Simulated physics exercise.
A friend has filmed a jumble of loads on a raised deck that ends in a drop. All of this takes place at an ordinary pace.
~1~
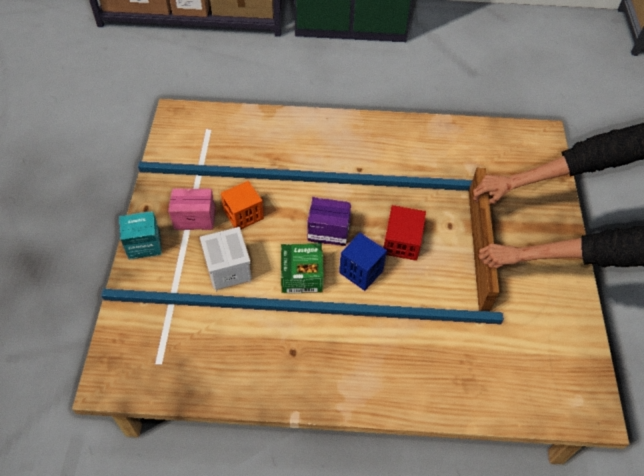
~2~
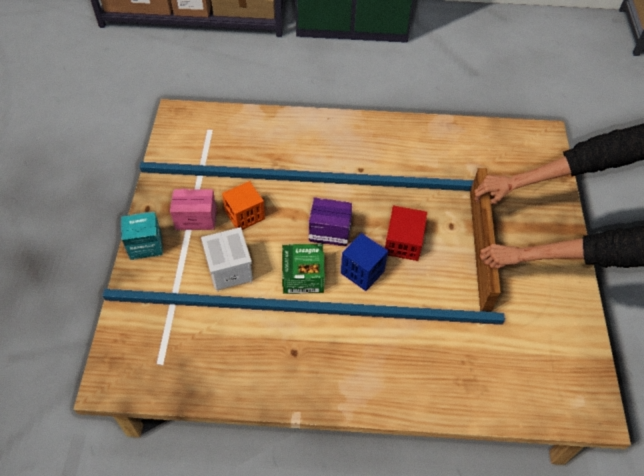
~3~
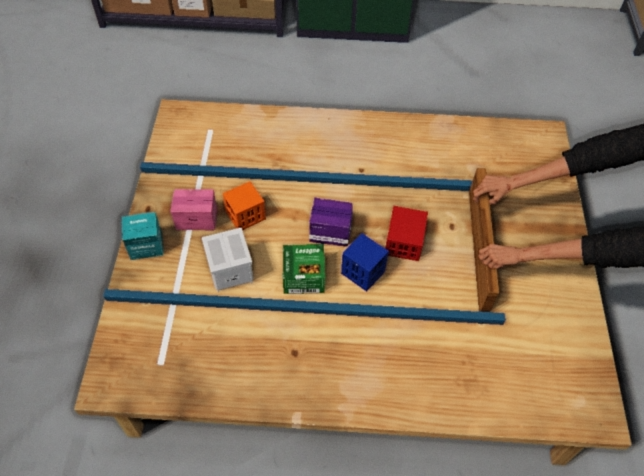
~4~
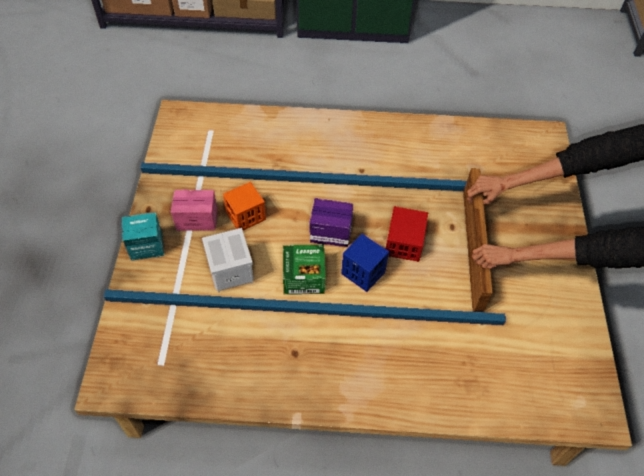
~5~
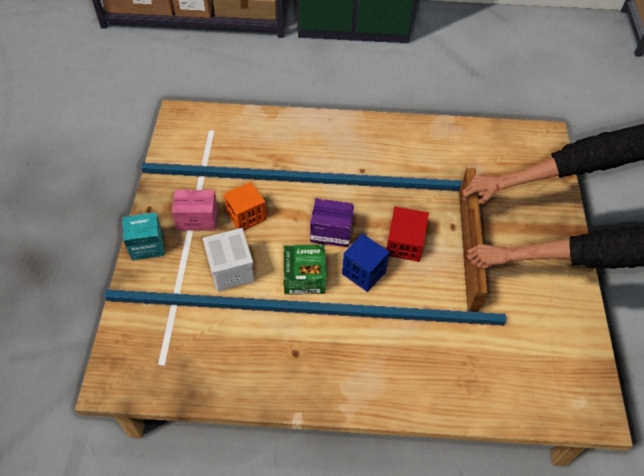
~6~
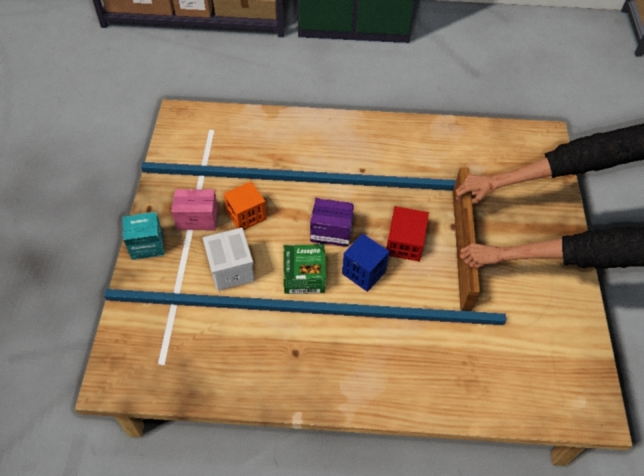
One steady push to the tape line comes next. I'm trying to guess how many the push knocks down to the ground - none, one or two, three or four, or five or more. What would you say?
Seems the ones that don't stay up number three or at most four, for sure.
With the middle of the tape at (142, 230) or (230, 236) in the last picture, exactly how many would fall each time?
The counts: 7 and 2.
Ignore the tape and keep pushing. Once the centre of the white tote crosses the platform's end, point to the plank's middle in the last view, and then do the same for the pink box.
Middle: Roughly (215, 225); roughly (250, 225).
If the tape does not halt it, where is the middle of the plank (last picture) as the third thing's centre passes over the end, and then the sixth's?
At (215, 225) for the third, at (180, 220) for the sixth.
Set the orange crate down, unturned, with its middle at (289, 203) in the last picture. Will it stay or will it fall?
In that case it holds its spot.
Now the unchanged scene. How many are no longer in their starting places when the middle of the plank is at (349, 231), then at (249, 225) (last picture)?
So far 4, and 8 at the second.
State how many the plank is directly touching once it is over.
That number would be 2.
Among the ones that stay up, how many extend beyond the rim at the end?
The total would be 2.
A little later, none off yet; turquoise box at rest near (144, 236); pink box at rest near (196, 210); white tote at rest near (230, 260).
Next, none off yet; turquoise box at rest near (144, 236); pink box shifted about its own width near (159, 206); white tote shifted about its own width near (182, 255).
When it is over, the number that fall off is three or four; down, orange crate, white tote, pink box and turquoise box.
